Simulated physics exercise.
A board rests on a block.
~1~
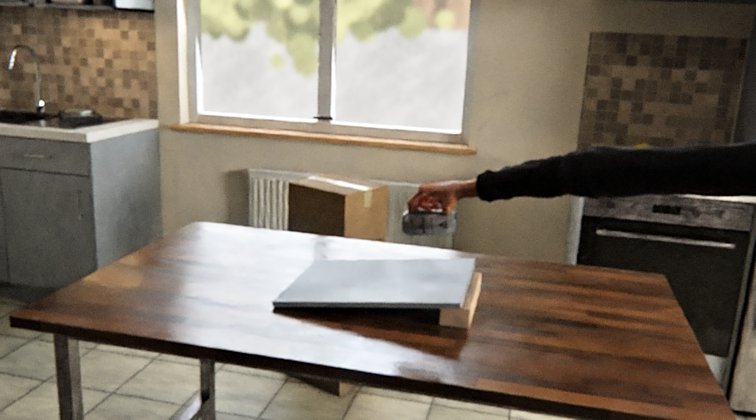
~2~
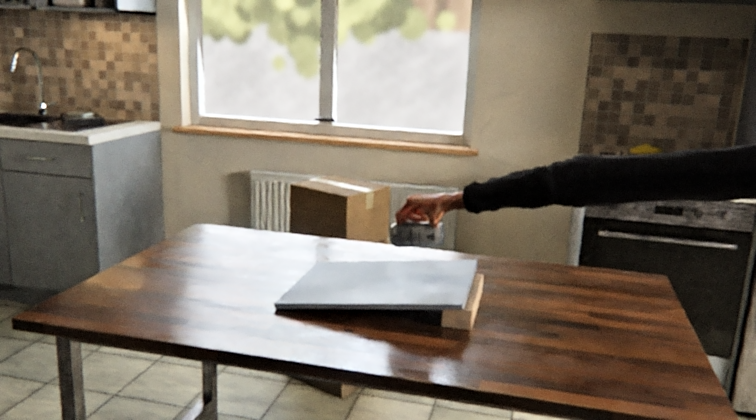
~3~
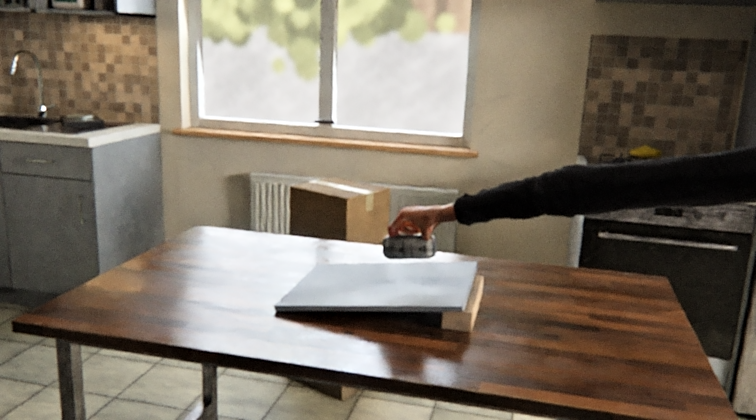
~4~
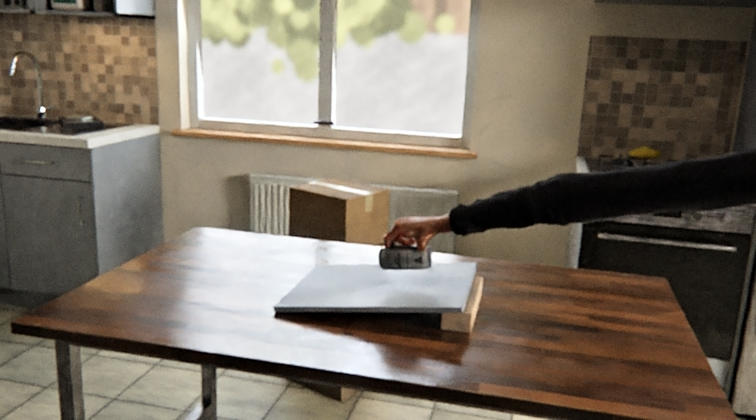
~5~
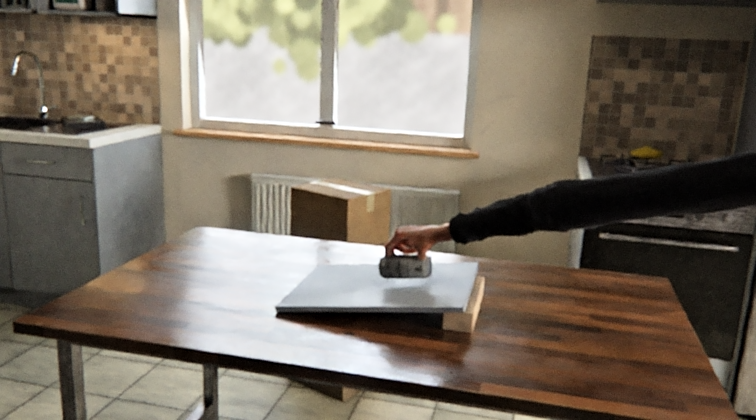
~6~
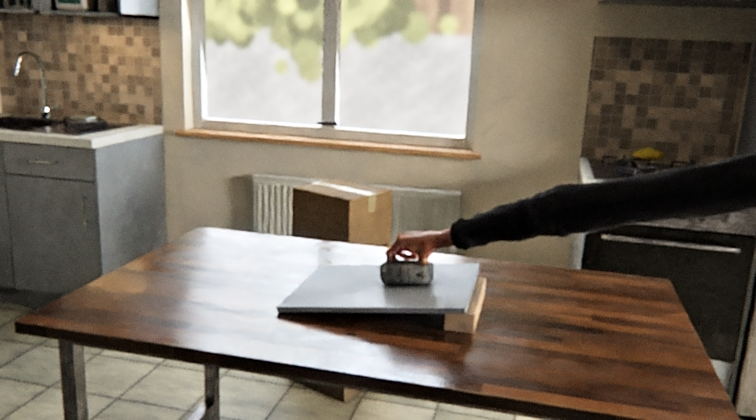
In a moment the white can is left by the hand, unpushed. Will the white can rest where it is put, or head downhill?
Not moving.
Then, 0.30 s later than the last frame, all is still.
Then, 0.70 s later than the last frame, white can resting near (406, 272).
When it is over, it is as before. End places, in pixels of the last picture, white can near (406, 272). The white can remains at rest.
